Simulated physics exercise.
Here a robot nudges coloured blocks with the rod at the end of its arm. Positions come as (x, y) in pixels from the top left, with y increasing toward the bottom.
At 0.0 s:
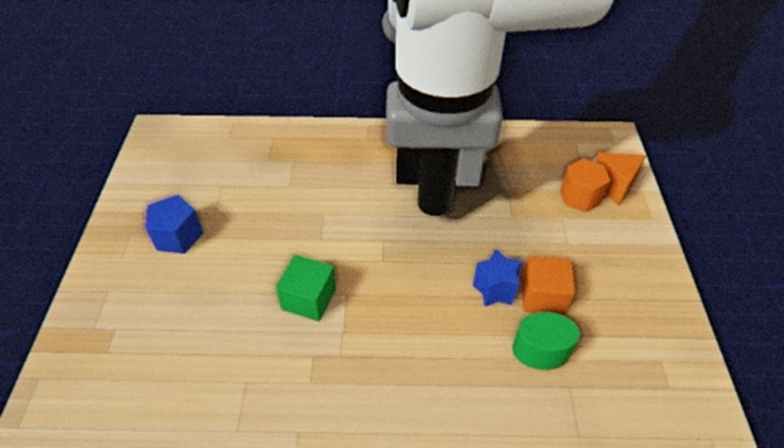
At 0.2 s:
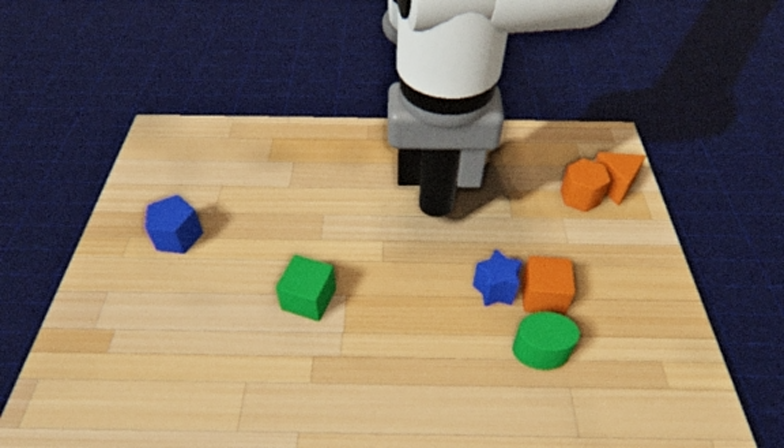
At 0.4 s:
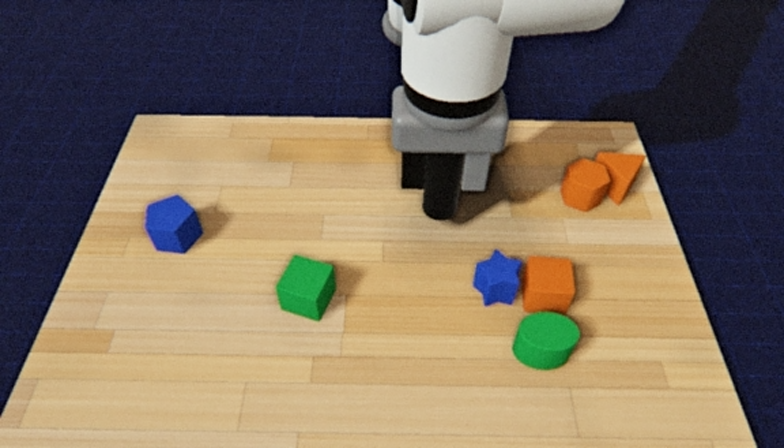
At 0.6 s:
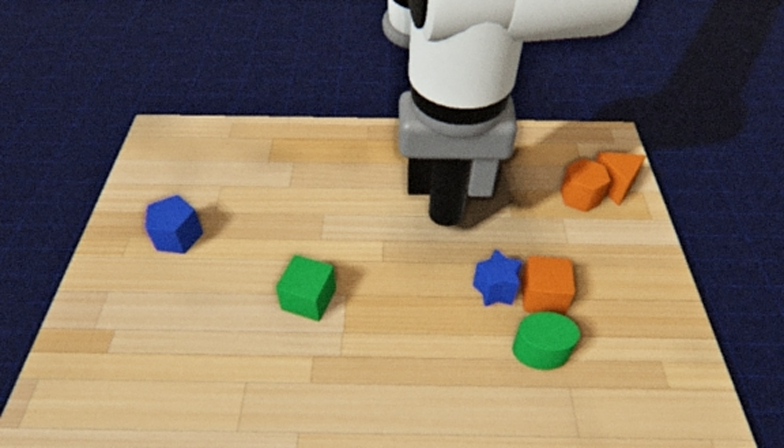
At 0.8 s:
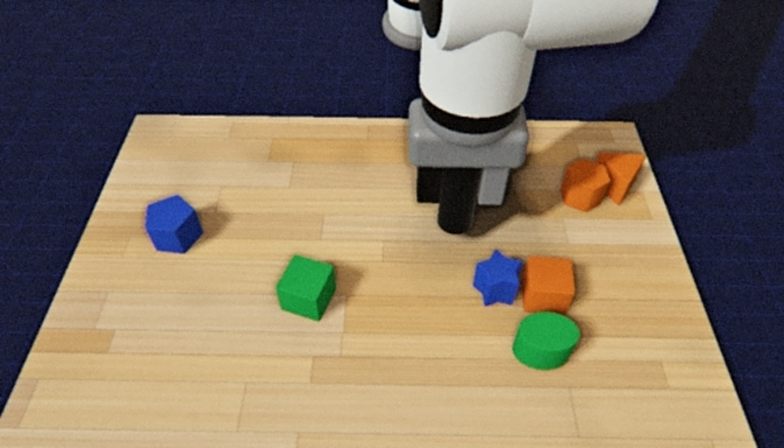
In the video, a robot arm with a black rod moves slightly down and to the right over a wooden table, while the scattered blue, green and orange blocks stay still and the rod touches none of them.
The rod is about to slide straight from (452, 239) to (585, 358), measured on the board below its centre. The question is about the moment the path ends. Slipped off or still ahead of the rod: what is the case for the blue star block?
No longer ahead of the rod.
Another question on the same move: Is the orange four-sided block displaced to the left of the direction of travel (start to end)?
Short answer: Yes.
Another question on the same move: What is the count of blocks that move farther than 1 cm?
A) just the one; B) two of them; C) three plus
Option C.
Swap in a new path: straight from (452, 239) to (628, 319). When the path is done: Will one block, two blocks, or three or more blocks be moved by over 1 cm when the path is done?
Of all the blocks, just one travels more than a centimetre.
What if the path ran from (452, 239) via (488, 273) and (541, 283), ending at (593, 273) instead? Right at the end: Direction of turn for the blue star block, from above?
Viewed from the top, it goes clockwise.
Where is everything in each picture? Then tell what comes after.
The first frame shows tip of the rod at (434, 204), middles of tops, blue star block at (501, 268), green oval block at (550, 330), orange four-sided block at (552, 274).
The second frame shows rod at (436, 205), nothing pushed.
The third frame shows rod at (439, 208), nothing pushed.
The fourth frame shows rod at (446, 214), nothing pushed.
The fifth frame shows rod at (455, 222), blue star block at (501, 268), green oval block at (550, 330), orange four-sided block at (552, 274).
On the path given first. One third of the way, rod at (497, 260); blue star block at (512, 282), turned 25° clockwise; orange four-sided block at (558, 277).
Two thirds of the way, rod at (542, 300); blue star block at (535, 324), turned 65° clockwise; green oval block at (560, 360), turned 15° anticlockwise; orange four-sided block at (583, 284), turned 25° anticlockwise.
At the end, rod at (593, 343); blue star block at (556, 345), turned 110° clockwise; green oval block at (564, 392); orange four-sided block at (592, 288), turned 50° anticlockwise.
